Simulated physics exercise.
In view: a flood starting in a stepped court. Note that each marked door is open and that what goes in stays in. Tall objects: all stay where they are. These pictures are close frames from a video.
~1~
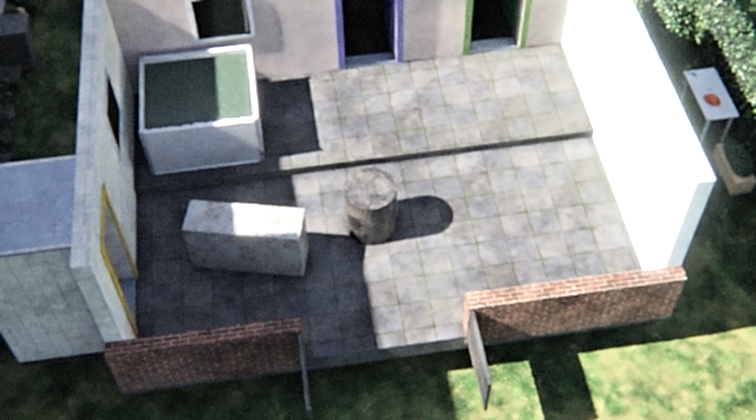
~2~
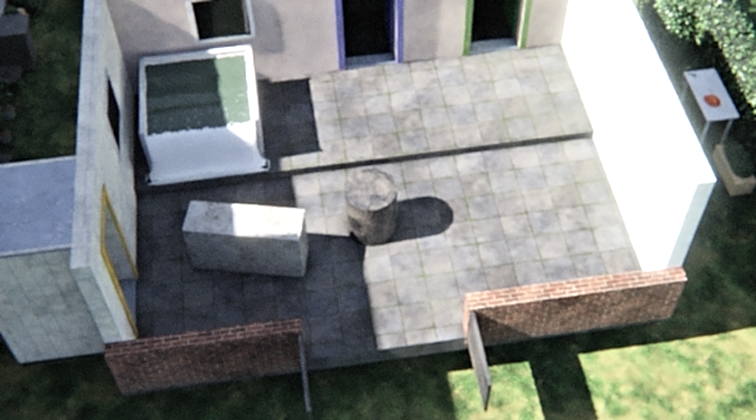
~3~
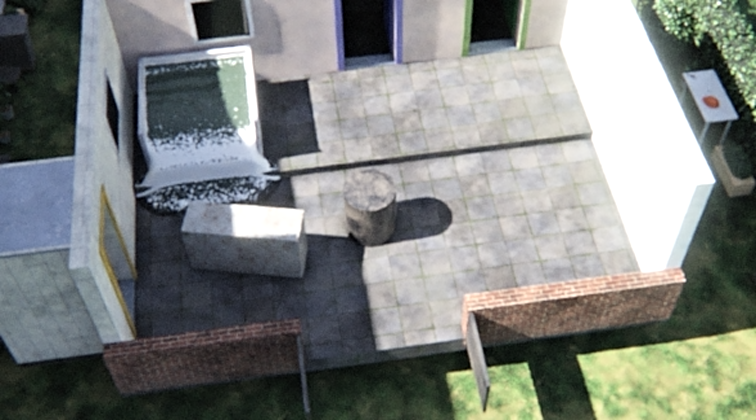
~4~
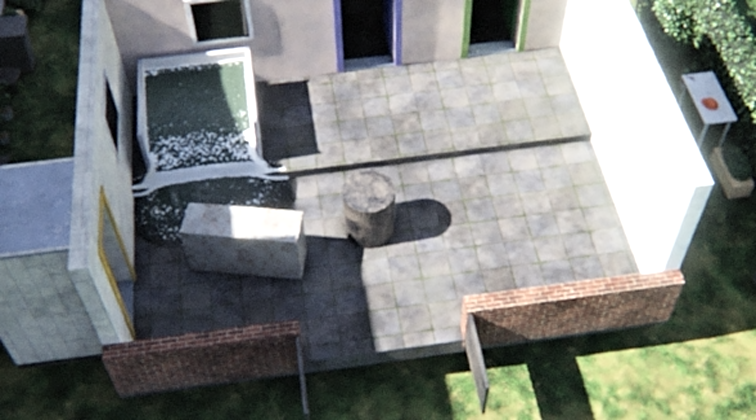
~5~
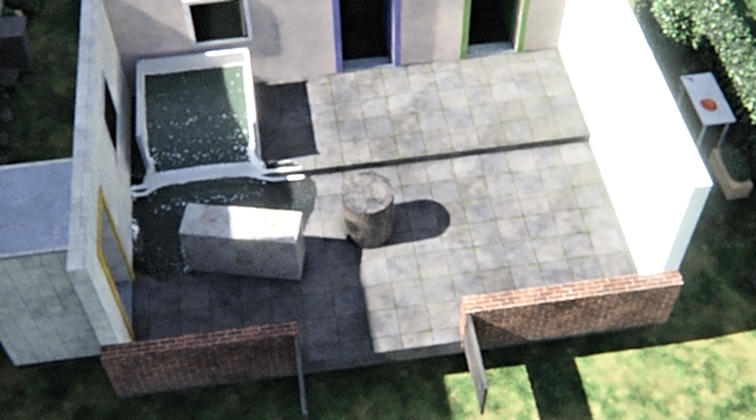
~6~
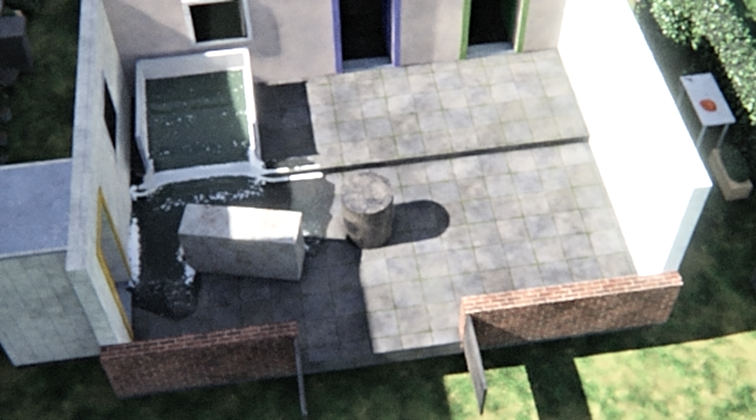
In a walled, paved court with a step across it, an open tank stands full in the upper left corner. Water surges over its near side and drops onto the paving in a foamy sheet, then spreads around the pale block, running down the left wall and reaching rightward toward the round pillar.
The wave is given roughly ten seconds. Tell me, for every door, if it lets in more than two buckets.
My prediction: The yellow door will break the limit; the green door will respect the limit; the blue door will respect the limit.
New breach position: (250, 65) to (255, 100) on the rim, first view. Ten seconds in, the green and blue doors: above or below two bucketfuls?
Briefly, green overshoots and blue overshoots.
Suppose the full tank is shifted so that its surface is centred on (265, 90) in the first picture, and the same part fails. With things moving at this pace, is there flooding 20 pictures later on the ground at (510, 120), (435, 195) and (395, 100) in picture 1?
I'd say still dry for the first, swamped for the second and still dry for the third.
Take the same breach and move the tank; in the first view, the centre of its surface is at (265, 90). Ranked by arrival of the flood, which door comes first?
Door noted: The yellow door.
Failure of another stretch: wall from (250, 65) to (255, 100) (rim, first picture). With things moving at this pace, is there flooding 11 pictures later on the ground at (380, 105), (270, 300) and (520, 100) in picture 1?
So that's waterlogged for the first, left bare for the second and waterlogged for the third.
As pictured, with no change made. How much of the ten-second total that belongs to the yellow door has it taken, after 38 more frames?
Estimated share: About 90 %.
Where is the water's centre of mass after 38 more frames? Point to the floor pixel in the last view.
(367, 245).
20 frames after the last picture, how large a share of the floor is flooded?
Some 55 per cent.
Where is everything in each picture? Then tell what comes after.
In the first frame, the open tank at (198, 91) is whole and still.
In the second frame, water pours out at (206, 153) and has run to (150, 176).
In the third frame, the front is at (143, 199), out from the gap at (205, 155).
In the fourth frame, water pours out at (204, 158) and has run to (150, 238).
In the fifth frame, the front is at (169, 278), out from the gap at (203, 159).
In the sixth frame, water pours out at (203, 160) and has run to (178, 314).
A moment on, water covers 20 % of the floor; the yellow door under two buckets in, the green door not reached, the blue door not reached.
Next, water covers 40 % of the floor; the yellow door far over two buckets in, the green door not reached, the blue door not reached.
Then, water covers 55 % of the floor; the yellow door far over two buckets in, the green door not reached, the blue door not reached.
Later, water covers 65 % of the floor; the yellow door far over two buckets in, the green door not reached, the blue door wet at the sill, nothing in.
In the end, water covers 65 % of the floor; the yellow door far over two buckets in, the green door not reached, the blue door wet at the sill, nothing in.
